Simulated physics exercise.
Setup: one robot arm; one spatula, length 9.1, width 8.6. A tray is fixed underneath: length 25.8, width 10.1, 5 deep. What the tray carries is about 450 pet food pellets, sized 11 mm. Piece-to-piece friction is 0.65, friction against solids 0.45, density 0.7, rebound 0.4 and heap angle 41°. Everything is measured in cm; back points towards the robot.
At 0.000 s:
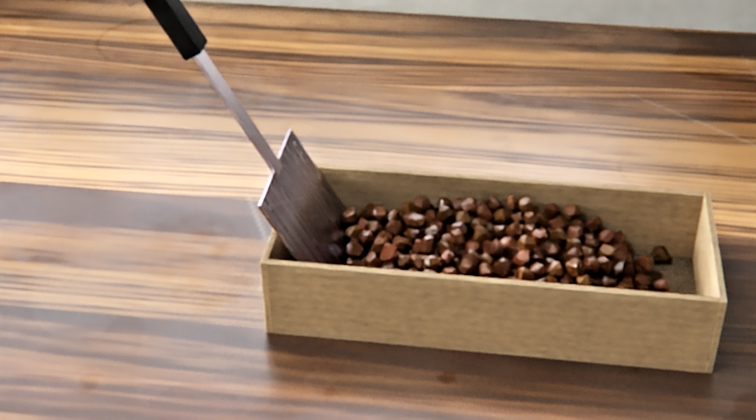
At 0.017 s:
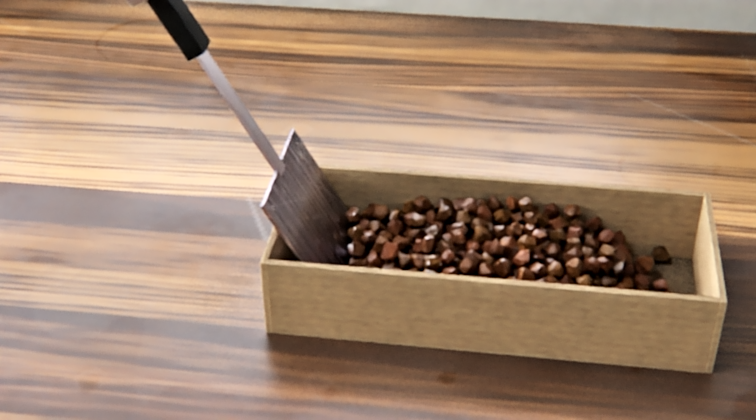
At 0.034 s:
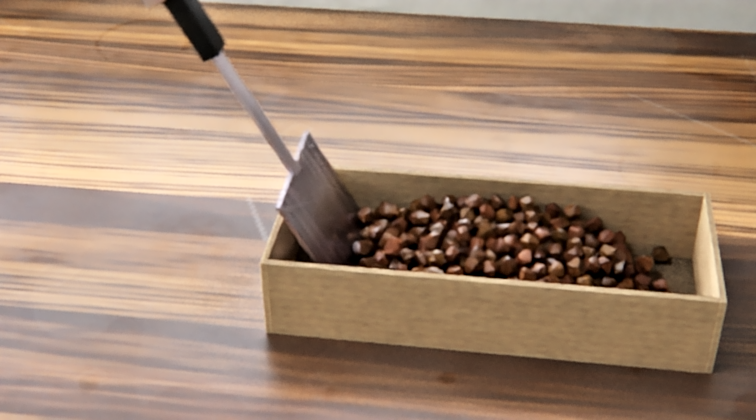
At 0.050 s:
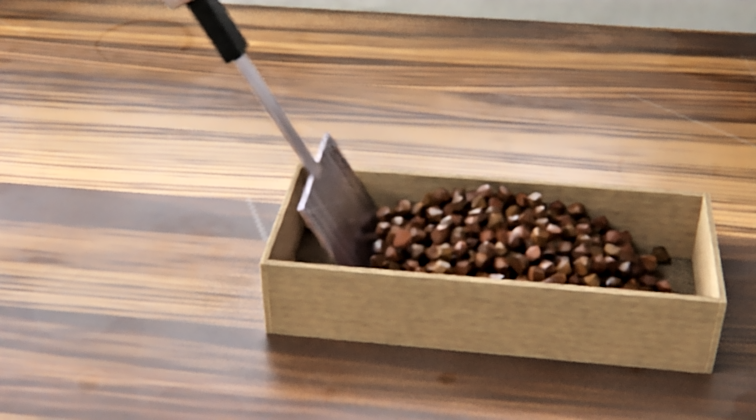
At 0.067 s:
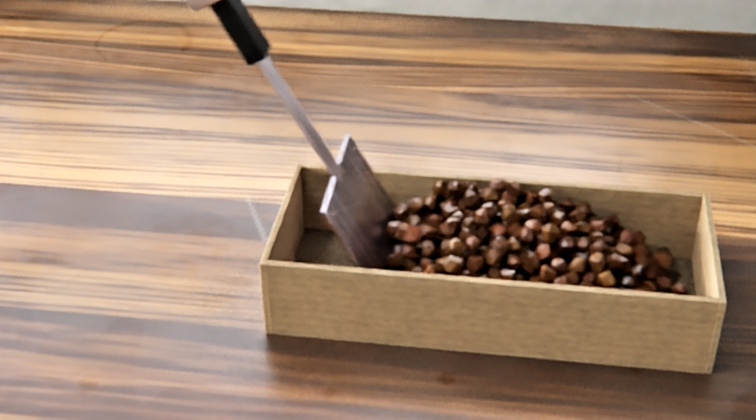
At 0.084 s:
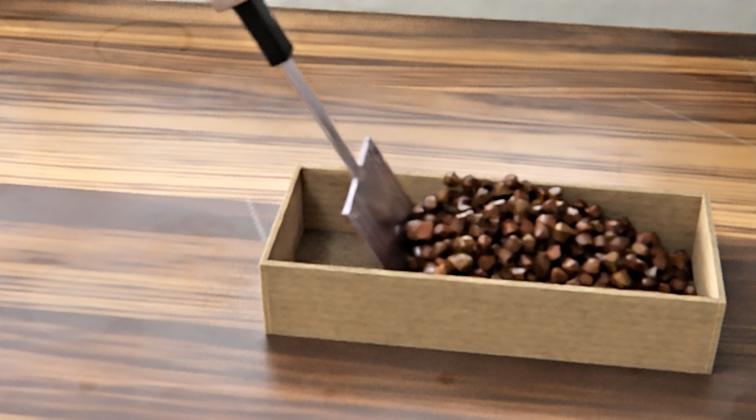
At first, a tilted metal spatula with a black handle rests at the left end of a wooden tray holding a low pile of brown pellets. The spatula then slides steadily right, pushing the pellets into a taller heap and leaving bare tray floor behind its blade.
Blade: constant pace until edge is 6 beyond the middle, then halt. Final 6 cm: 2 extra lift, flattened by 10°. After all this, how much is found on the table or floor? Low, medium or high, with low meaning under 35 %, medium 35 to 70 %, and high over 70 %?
Answer: Low.
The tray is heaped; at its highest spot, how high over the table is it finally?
Some 7.5 cm.
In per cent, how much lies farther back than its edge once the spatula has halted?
Some 10 per cent of the load.
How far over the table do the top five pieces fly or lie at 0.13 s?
Estimated height above table: Approx. 7 cm.
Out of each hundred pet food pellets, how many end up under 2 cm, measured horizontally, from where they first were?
I'd say some 0 in a hundred.
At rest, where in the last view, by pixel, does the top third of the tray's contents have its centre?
Centre: Roughly (645, 235).
By 0.13 s, sloping 61°, highest piece 7 above the table; 448 in the tray.
By 0.17 s, sloping 56°, highest piece 8 above the table; 447 in the tray, 1 on the blade or in flight.
By 0.39 s, sloping 51°, highest piece 7 above the table; 360 in the tray, 73 on the table or floor, 15 on the blade or in flight.
By 1.44 s, sloping 51°, highest piece 7 above the table; 353 in the tray, 95 on the table or floor.
Final count, 353 in the tray, 95 on the table or floor. That is 21 % on the table or floor.
